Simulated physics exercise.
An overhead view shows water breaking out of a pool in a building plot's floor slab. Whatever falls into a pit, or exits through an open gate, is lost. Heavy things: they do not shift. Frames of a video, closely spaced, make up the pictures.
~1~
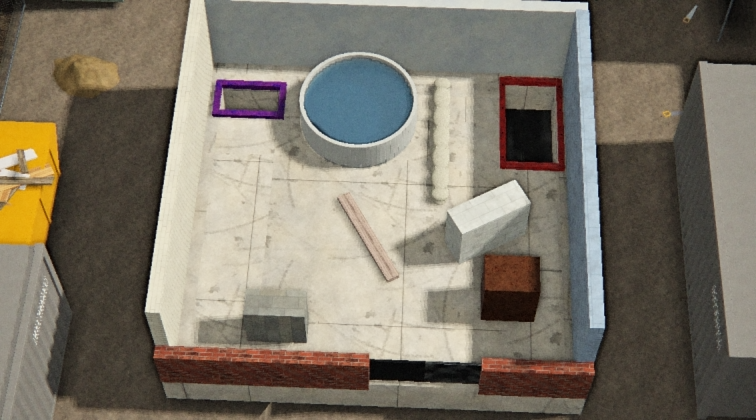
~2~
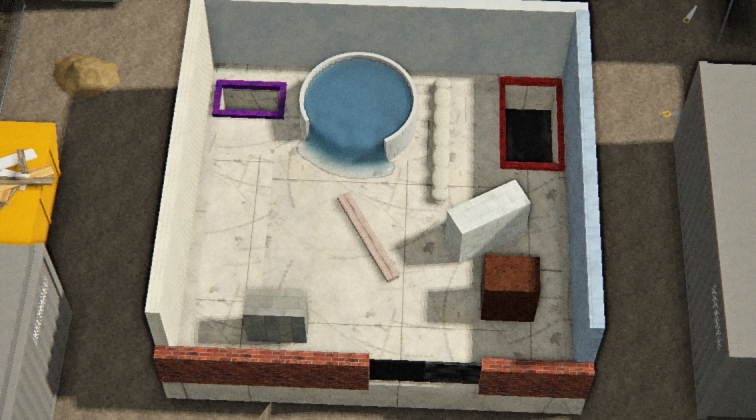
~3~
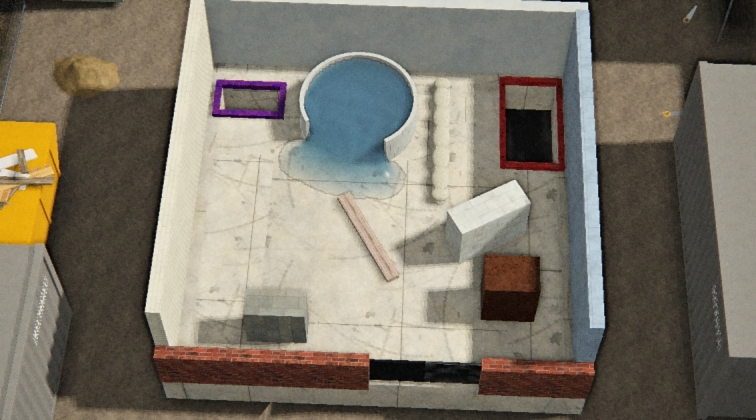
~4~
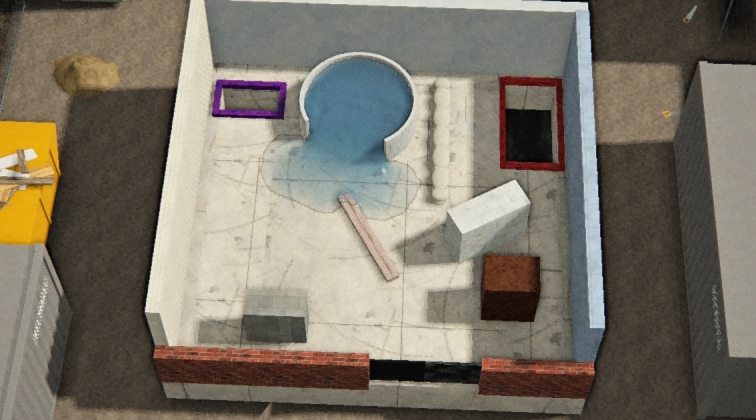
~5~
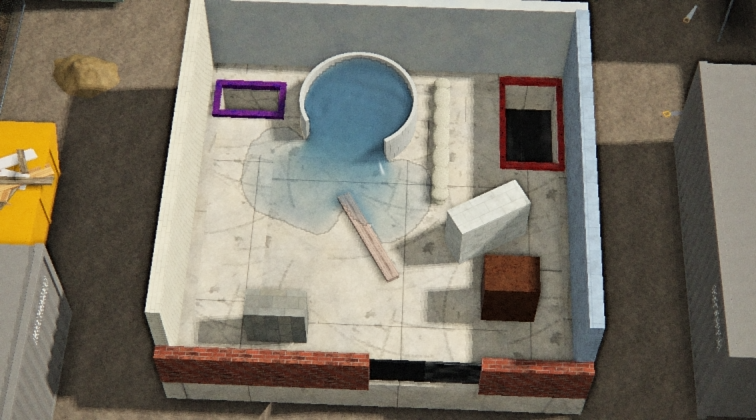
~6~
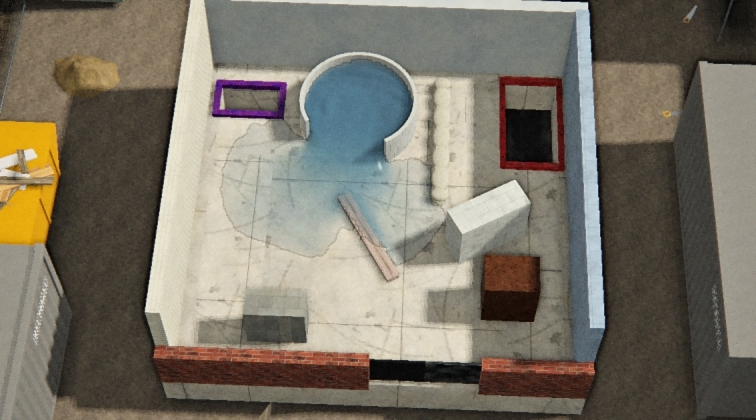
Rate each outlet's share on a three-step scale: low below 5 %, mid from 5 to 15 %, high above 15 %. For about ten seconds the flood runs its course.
Scale: Gate - low, purple pit - low, red pit - low.
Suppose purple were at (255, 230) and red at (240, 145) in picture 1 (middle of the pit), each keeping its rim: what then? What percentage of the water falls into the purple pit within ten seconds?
In per cent: Purple 12.
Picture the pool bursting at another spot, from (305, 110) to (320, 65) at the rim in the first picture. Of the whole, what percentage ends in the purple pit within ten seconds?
Share recorded - purple: 40 %.
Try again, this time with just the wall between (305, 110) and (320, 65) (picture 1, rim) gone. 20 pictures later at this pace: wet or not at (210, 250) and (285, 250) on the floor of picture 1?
One after the other: Covered, covered.
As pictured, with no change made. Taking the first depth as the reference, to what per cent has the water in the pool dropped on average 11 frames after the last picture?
Near 36 in a hundred.
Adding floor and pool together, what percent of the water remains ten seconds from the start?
Roughly 98 %.
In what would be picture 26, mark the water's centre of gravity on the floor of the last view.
Centre: Close to (333, 252).
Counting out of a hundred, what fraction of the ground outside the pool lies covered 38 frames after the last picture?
My best guess is some 75 %.
A moment on, water covers 40 % of the floor; the gate 0 %, the purple pit 0 %, the red pit 0 %.
Next, water covers 55 % of the floor; the gate 0 %, the purple pit 0 %, the red pit 0 %.
Then, water covers 65 % of the floor; the gate 0 %, the purple pit 0 %, the red pit 0 %.
Later, water covers 75 % of the floor; the gate 0 %, the purple pit 0 %, the red pit 0 %.
In the end, water covers 90 % of the floor; the gate 0 %, the purple pit 0 %, the red pit 2 %.
